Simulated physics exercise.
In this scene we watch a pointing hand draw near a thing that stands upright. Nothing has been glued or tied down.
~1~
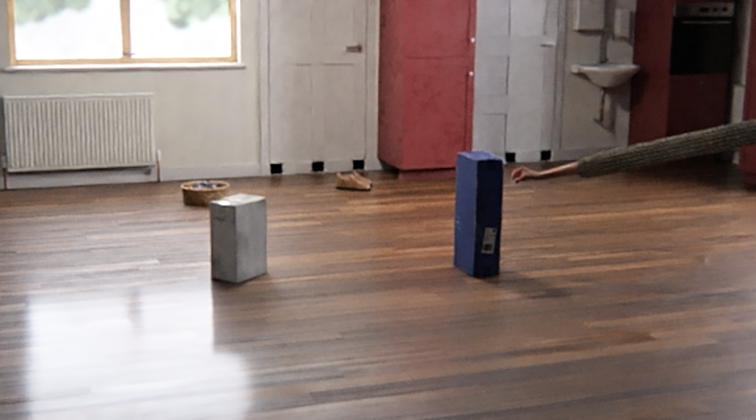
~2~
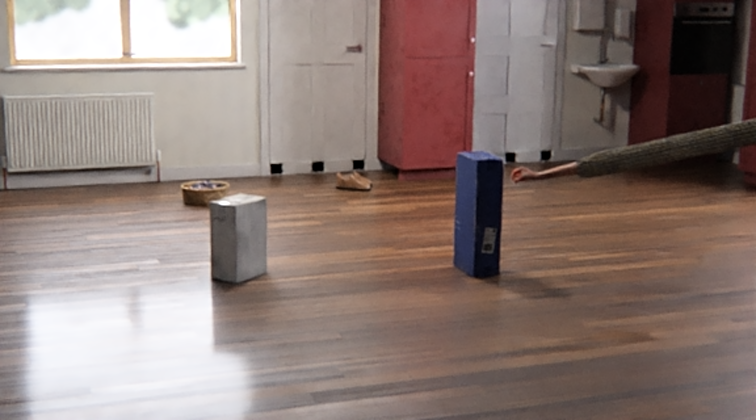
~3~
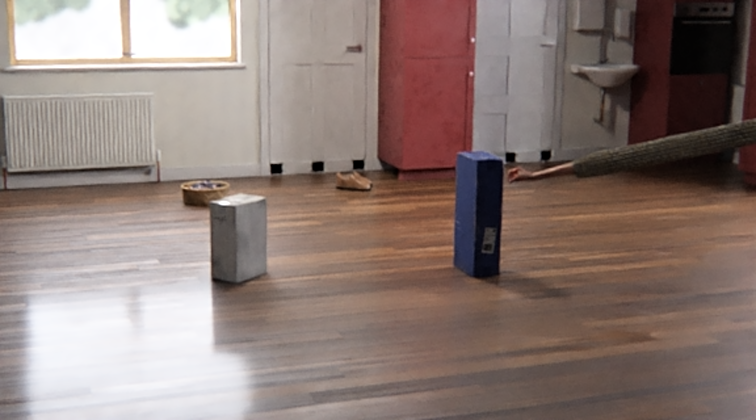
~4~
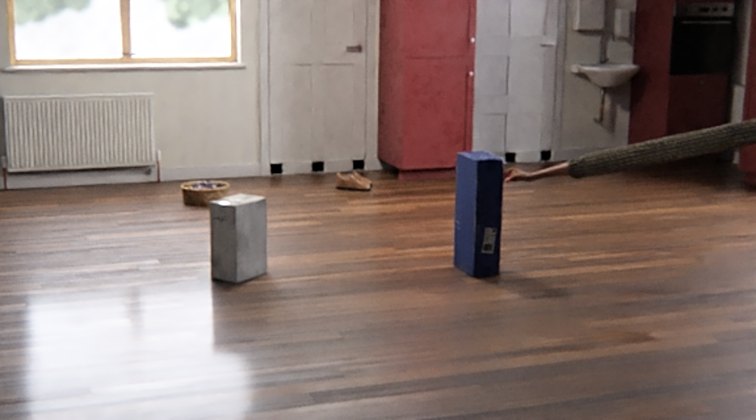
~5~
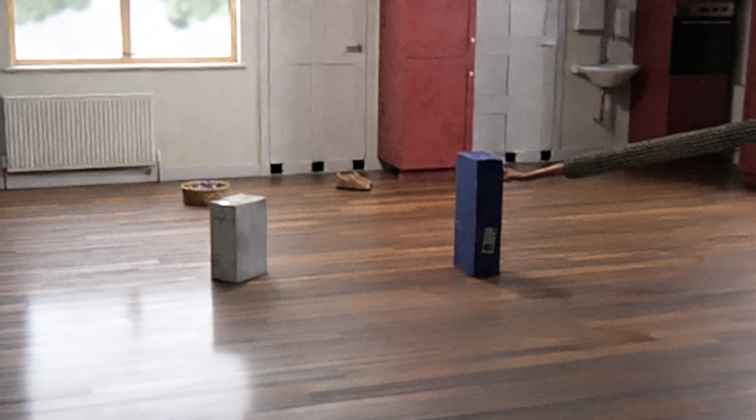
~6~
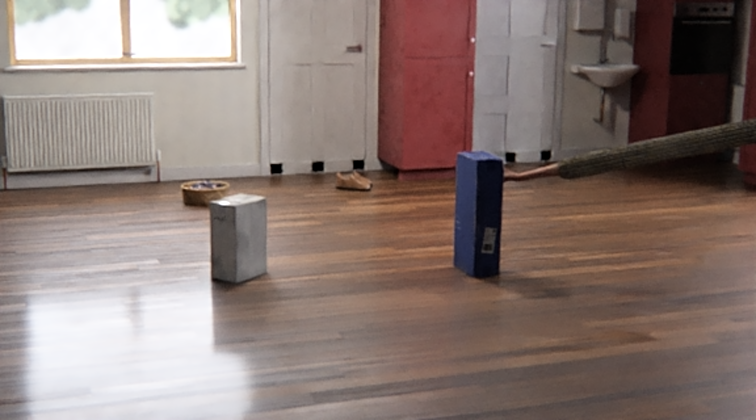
In a room with a wooden floor, a grey box and a taller blue box stand still while a sleeved arm at the right reaches slightly left, bringing its hand up to the blue box's upper side.
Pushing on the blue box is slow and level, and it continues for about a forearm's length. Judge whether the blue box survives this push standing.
It keels over.
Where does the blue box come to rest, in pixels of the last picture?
It ends up near (404, 262).
Then, 0.60 s after the last picture, blue box tipped 22° from how it was near (457, 214).
Then, 0.90 s after the last picture, blue box tipped 53° from how it was near (429, 229).
At rest, tipped over on the floor, blue box. Seen from the same camera at the end, blue box near (404, 263).
